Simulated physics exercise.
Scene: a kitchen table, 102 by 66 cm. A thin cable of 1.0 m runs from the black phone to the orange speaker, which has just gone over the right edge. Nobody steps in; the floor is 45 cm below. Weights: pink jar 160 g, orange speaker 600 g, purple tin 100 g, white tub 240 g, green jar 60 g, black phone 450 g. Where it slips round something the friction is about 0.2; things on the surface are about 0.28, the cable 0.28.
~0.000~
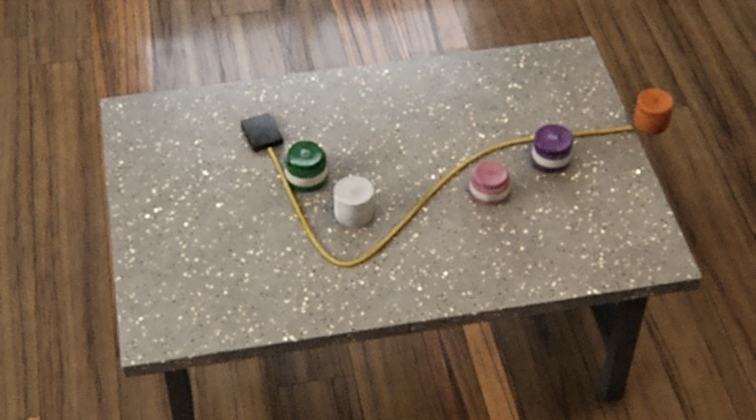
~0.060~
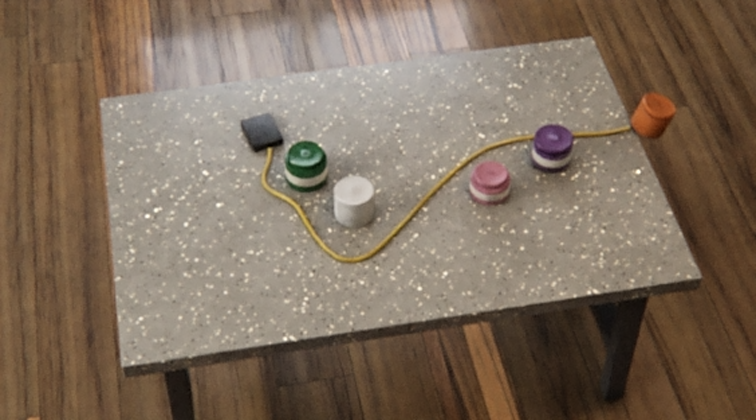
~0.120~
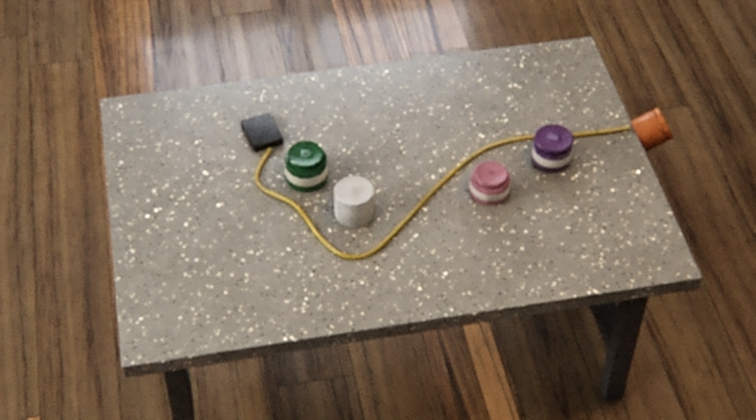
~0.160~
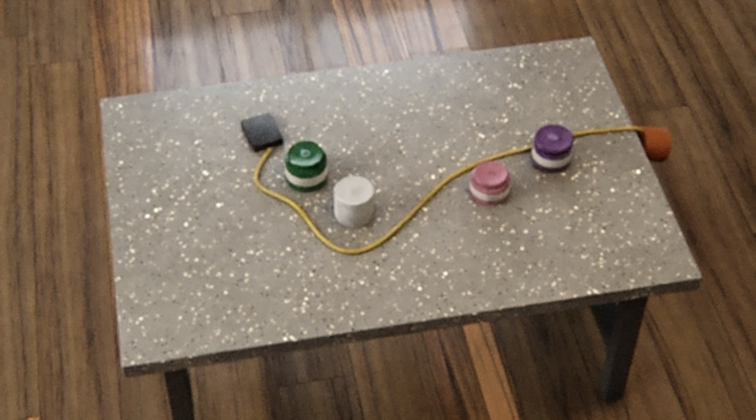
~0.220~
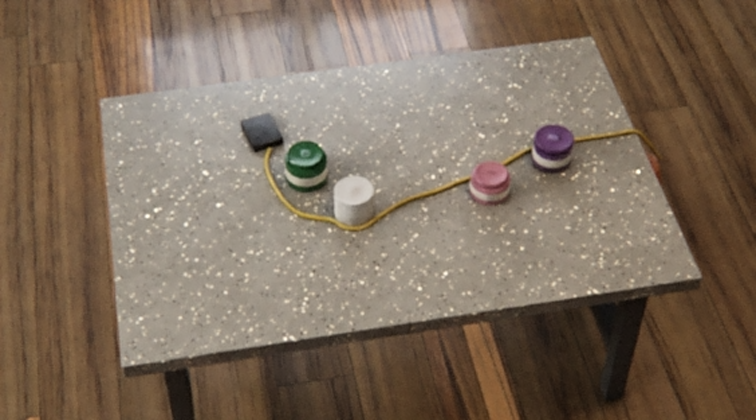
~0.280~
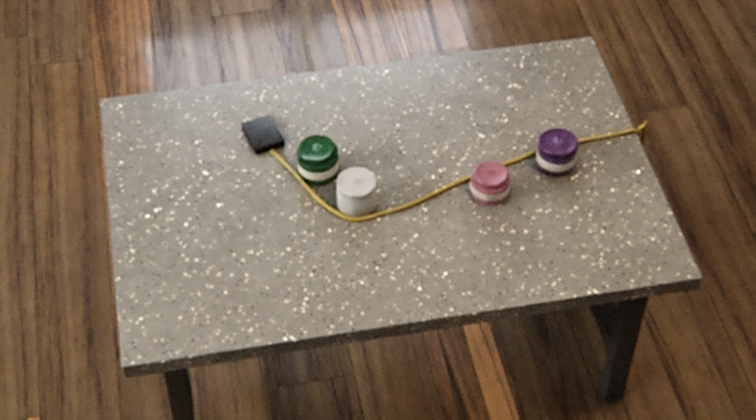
To begin with, a yellow cable winds across a speckled table from a black phone, past four small containers, to an orange speaker at the right edge. The speaker tips and drops out of sight, pulling the cable straighter, and the green, white and purple containers shift slightly.
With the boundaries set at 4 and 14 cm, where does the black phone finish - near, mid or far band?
The black phone finishes in the mid band.
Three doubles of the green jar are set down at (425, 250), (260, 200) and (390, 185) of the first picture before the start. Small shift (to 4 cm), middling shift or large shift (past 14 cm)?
Slight, slight, big.
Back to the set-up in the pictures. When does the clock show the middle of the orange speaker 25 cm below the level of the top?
The clock reads 0.30 s at that moment.
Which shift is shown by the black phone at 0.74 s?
At that moment the black phone has gone 8 cm from the start.
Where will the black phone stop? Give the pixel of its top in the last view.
Rest point, last frame: Approx. (294, 151).
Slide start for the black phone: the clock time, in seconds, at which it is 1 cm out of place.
Estimate for the black phone: Near 0.32 seconds.
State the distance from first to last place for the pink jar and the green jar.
Net shift - pink jar 0 cm, green jar 20 cm.
By 0.5 s, the cable's tail end at (314, 159); black phone 8 cm off its start, white tub 32 cm off its start, green jar 18 cm off its start.
By 0.7 s, the cable's tail end at (316, 160); black phone 9 cm off its start, white tub 47 cm off its start, green jar 21 cm off its start.
By 1.0 s, the cable's tail end at (316, 160); black phone 9 cm off its start at (294, 151), white tub over the edge, green jar 21 cm off its start at (346, 79).
By 1.2 s, the cable's tail end at (316, 160); black phone 9 cm off its start, white tub over the edge, green jar 21 cm off its start.
By 2.4 s, the cable's tail end at (316, 160); black phone 9 cm off its start at (294, 151), white tub over the edge, green jar 21 cm off its start at (346, 79), purple tin 8 cm off its start at (583, 163).
